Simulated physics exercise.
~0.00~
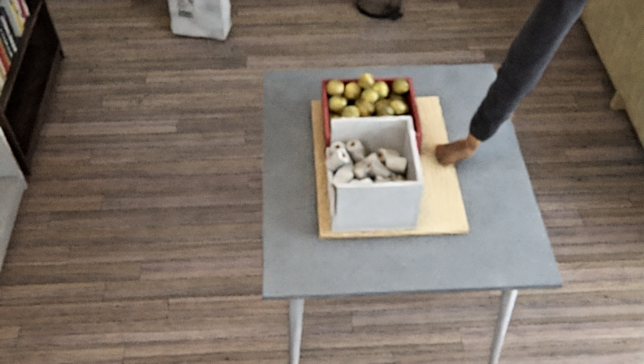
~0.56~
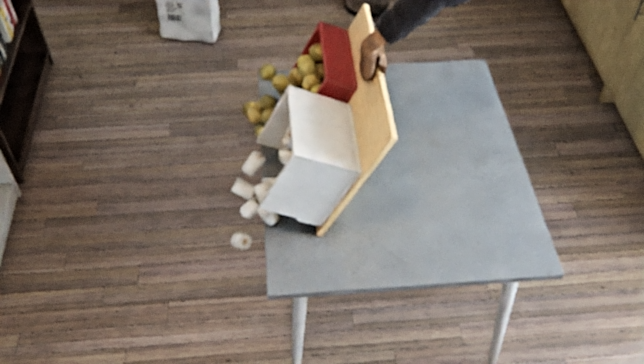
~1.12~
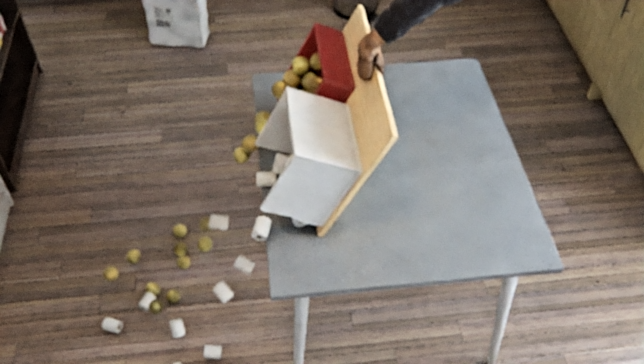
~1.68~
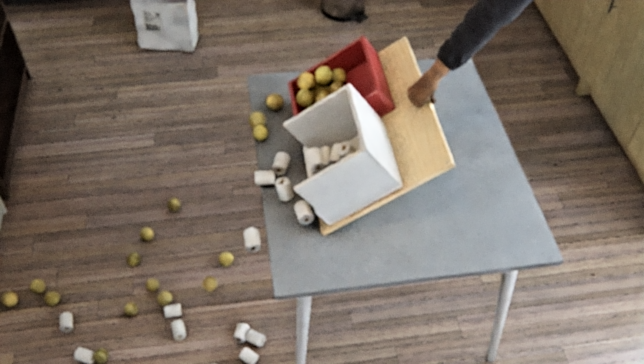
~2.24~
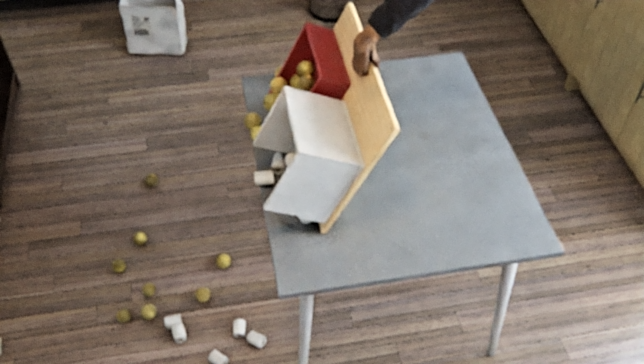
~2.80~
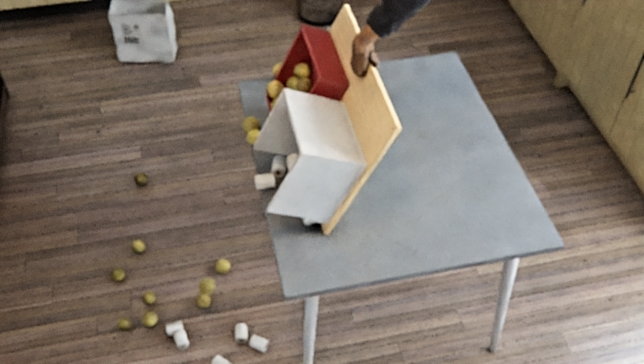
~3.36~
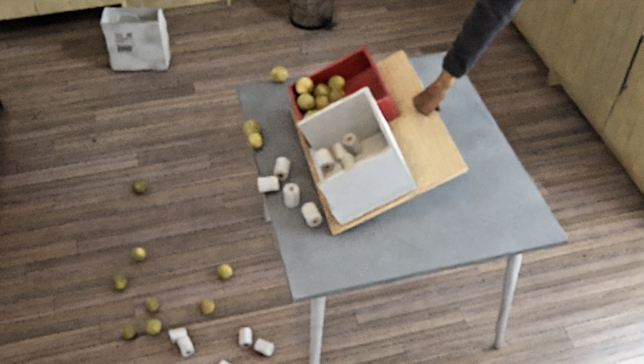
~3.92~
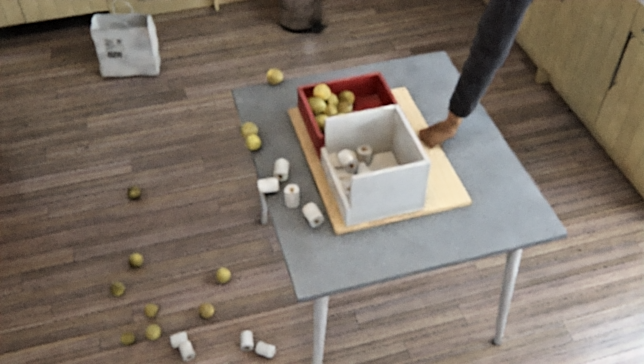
A hand tilts a board twice, spilling yellow apples and paper rolls, then lowers it flat.
